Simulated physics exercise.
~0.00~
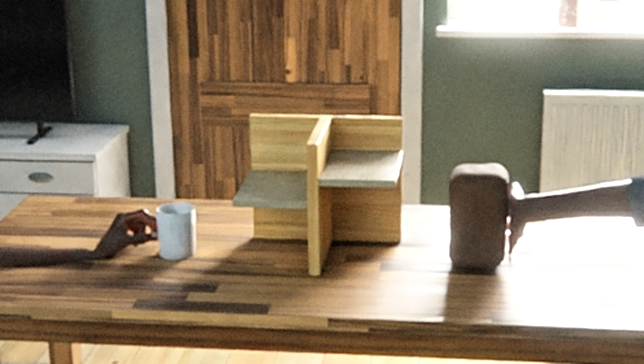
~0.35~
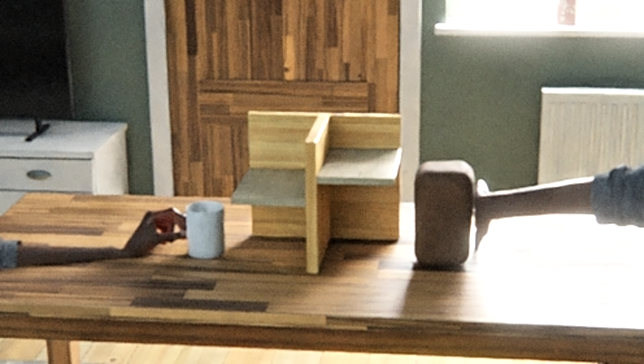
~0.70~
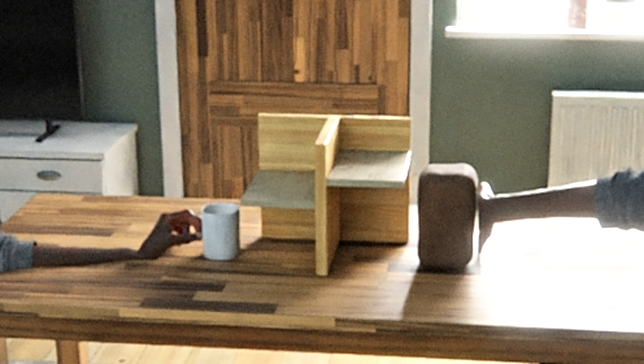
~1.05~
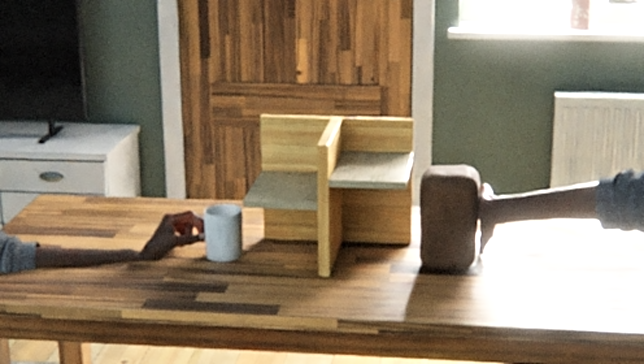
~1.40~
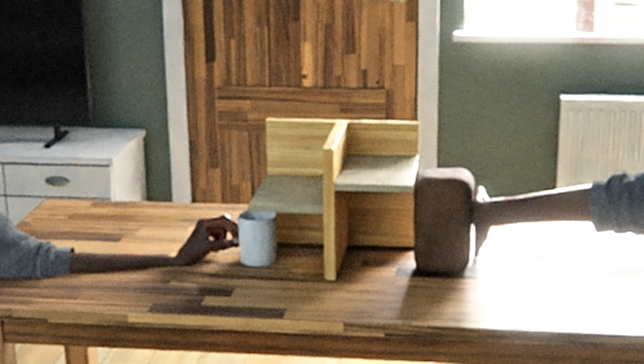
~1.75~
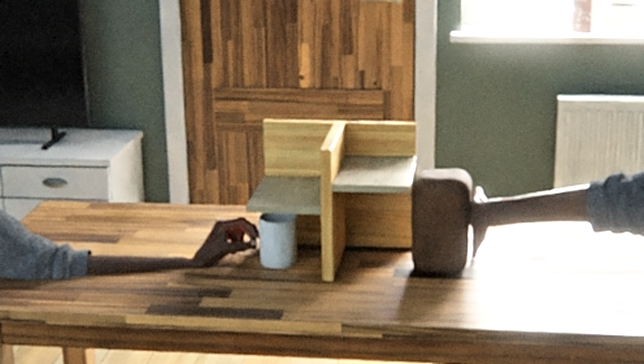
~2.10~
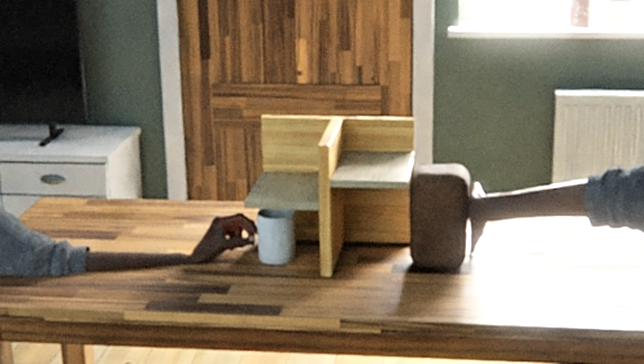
A white mug is pushed right under the shelf while a brown block stops beside it.
